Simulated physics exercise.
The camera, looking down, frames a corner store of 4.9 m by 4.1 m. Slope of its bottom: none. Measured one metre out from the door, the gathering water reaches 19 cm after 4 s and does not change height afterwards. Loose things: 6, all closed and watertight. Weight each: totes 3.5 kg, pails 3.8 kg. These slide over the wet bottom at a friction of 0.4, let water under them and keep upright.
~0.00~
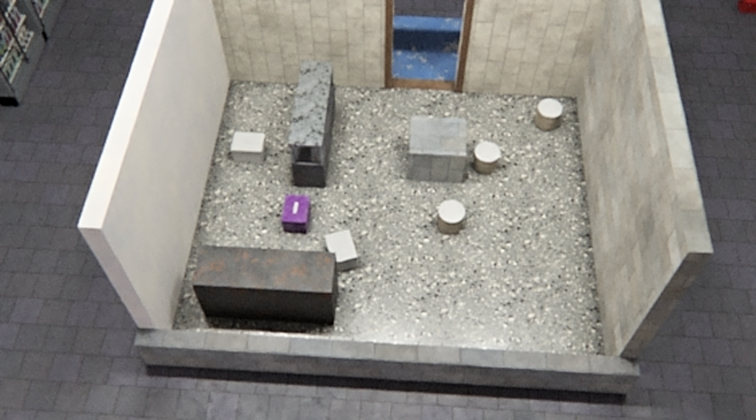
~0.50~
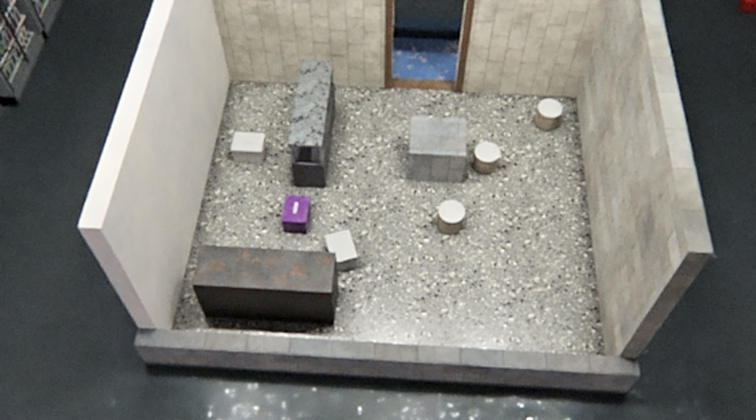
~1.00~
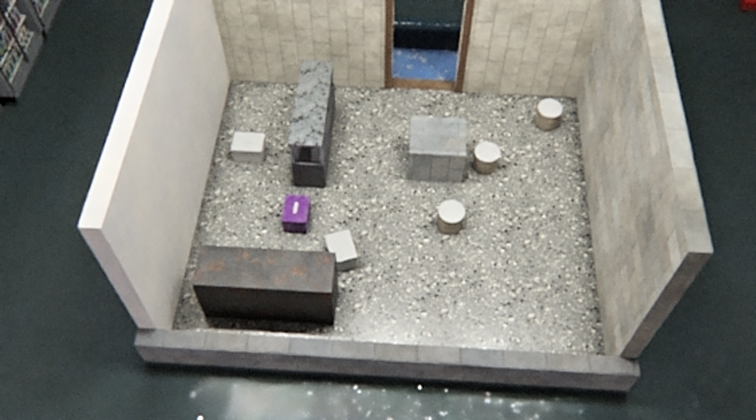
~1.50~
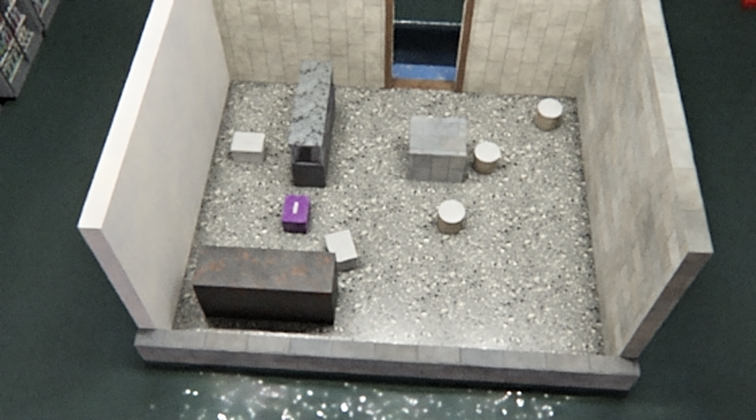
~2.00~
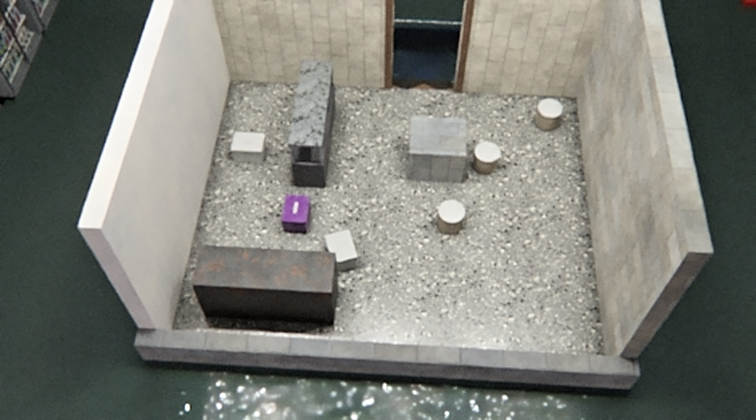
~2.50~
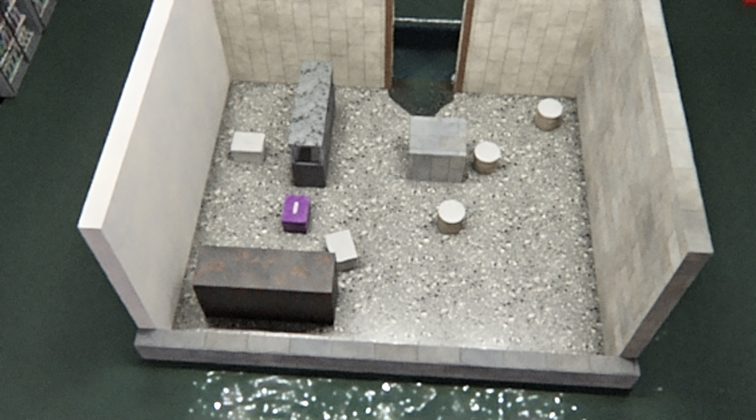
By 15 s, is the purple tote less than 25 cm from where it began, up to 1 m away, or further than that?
Up to 1 m away.
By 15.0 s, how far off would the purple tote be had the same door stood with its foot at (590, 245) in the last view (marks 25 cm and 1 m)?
Well, the purple tote really gets moving far.
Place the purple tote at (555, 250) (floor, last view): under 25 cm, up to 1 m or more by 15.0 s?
What happens is it gets pushed a long way.
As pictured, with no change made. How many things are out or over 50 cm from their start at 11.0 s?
2 of them.
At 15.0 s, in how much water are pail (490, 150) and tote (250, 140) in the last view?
Depths: Near 5 cm, then near 5 cm.
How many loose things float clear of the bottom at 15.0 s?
Count: 5.
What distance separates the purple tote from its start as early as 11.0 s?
By that time, close to 10 cm.
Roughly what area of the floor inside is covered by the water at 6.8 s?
Somewhere around 11.0 m2, roughly.
After 3.5 s the purple tote is near (296, 208), 0.0 m from its start, aground; 0 afloat.
After 6.8 s the purple tote is near (295, 208), 0.0 m from its start, aground; 2 afloat.
After 11.0 s the purple tote is near (285, 209), 0.1 m from its start, aground; 2 afloat.
After 15.0 s the purple tote is near (260, 216), 0.4 m from its start, afloat; 5 afloat.
